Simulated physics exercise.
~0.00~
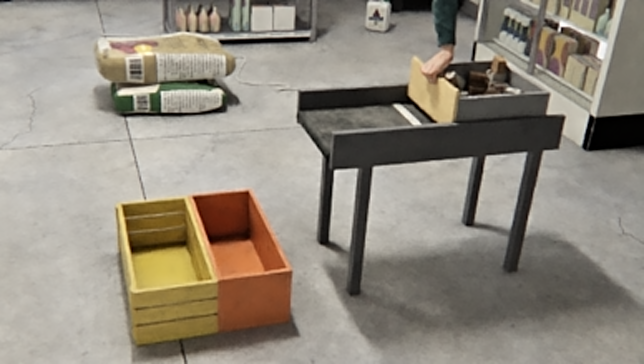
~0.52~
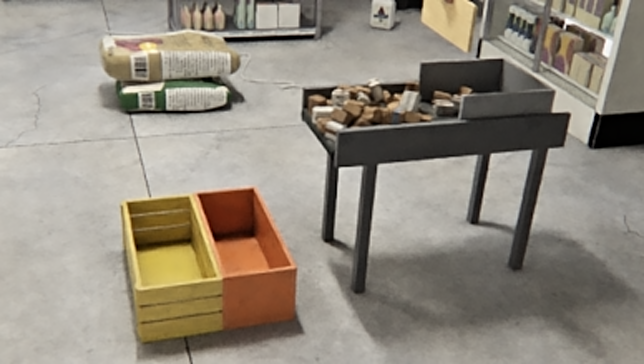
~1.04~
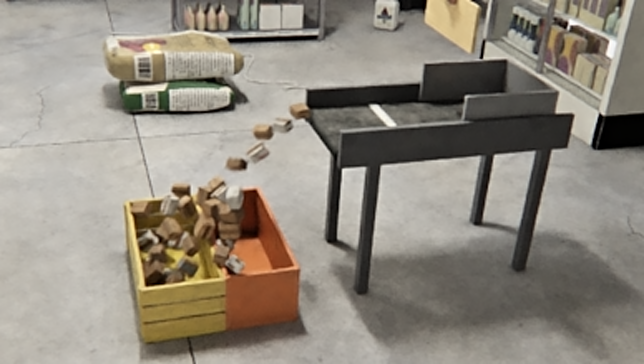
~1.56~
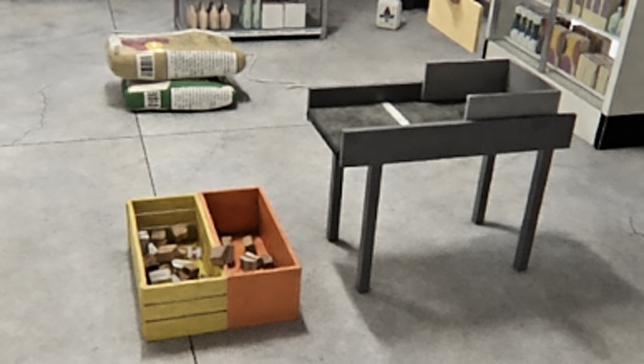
Small brown and grey blocks spread along a dark, raised belt after a hand lifted the tan gate holding them back, then tumbled off the left end, most landing in the yellow bin and fewer in the orange one beside it.
